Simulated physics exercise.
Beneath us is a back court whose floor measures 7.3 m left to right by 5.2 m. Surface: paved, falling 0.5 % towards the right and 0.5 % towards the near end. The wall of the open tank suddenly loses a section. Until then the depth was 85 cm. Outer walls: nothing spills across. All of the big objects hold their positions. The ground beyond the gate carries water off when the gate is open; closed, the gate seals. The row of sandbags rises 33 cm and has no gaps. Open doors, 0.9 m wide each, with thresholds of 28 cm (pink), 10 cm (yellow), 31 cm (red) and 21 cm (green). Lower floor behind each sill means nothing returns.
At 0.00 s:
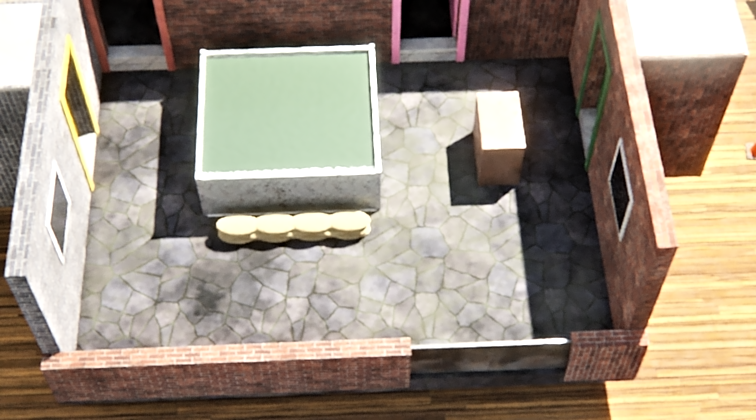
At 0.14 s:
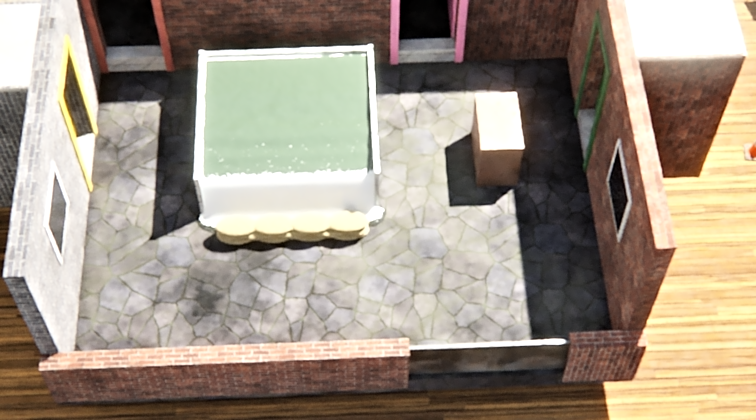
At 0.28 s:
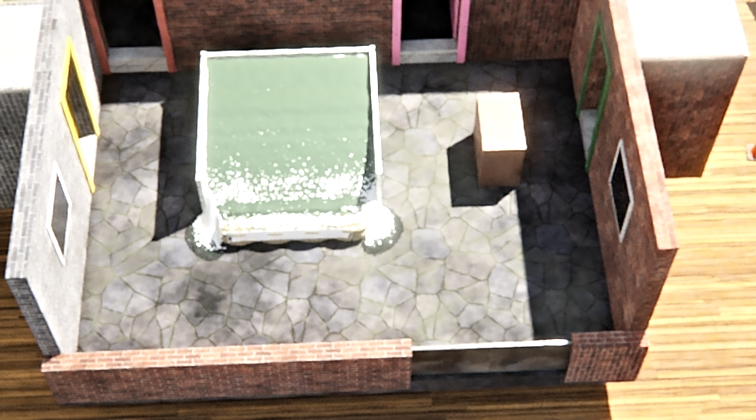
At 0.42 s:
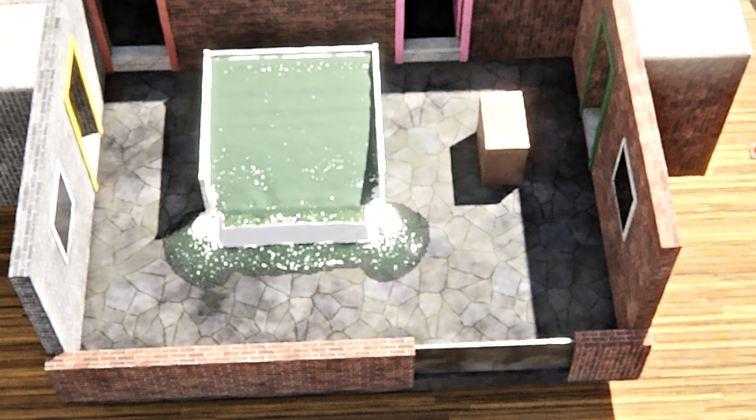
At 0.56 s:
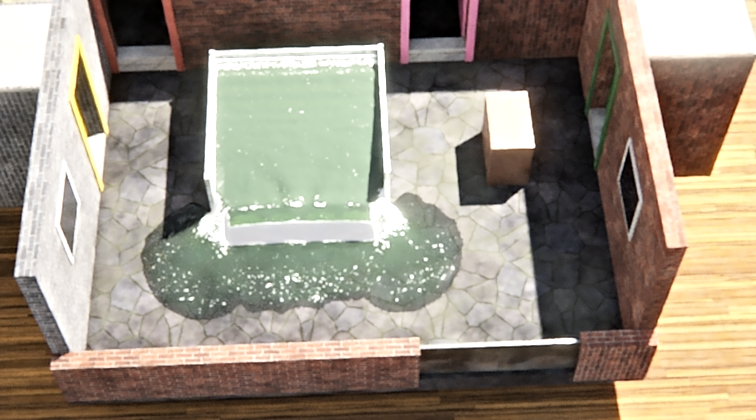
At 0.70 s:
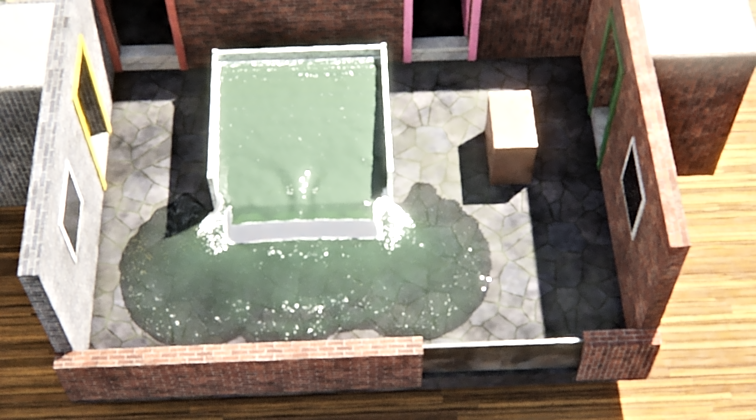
Green water pouring from the front of an open tank over pale sandbags, then spreading across the paved floor of a brick-walled court.
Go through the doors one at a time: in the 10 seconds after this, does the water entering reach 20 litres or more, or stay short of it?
Outcome: The pink door will most likely respect the limit, the yellow door will most likely respect the limit, the red door will most likely respect the limit, the green door will most likely respect the limit.
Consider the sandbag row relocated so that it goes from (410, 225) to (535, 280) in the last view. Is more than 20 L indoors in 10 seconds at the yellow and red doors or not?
Then the yellow door is over the mark and the red door is short of it.
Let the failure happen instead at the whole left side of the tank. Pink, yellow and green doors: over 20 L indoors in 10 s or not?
Then it goes pink fine, yellow too high, green fine.
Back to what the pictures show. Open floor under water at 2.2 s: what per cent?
I'd say around 60 % is wet.
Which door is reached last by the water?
Pink.
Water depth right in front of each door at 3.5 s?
Depths in cm: Pink 0, yellow 4, red 0, green 2.
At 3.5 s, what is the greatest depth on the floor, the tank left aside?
40 cm or so.
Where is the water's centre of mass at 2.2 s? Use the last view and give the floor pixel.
Centre: Roughly (309, 221) px.
After 1.4 s water covers 50 % of the floor and is deepest (62 cm) near (301, 220); pink door not reached, yellow door not reached, red door not reached, green door not reached.
After 2.2 s water covers 60 % of the floor and is deepest (47 cm) near (288, 220); pink door not reached, yellow door 2 cm at the sill, 0 L in, red door not reached, green door not reached.
After 3.5 s water covers 60 % of the floor and is deepest (40 cm) near (276, 221); pink door not reached, yellow door 4 cm at the sill, 0 L in, red door not reached, green door 2 cm at the sill, 0 L in.
After 6.0 s water covers 90 % of the floor and is deepest (26 cm) near (325, 219); pink door 5 cm at the sill, 0 L in, yellow door 6 cm at the sill, 0 L in, red door 14 cm at the sill, 0 L in, green door 8 cm at the sill, 0 L in.
After 10.0 s water covers 95 % of the floor and is deepest (24 cm) near (288, 220); pink door 10 cm at the sill, 0 L in, yellow door 6 cm at the sill, 0 L in, red door 8 cm at the sill, 0 L in, green door 12 cm at the sill, 0 L in.
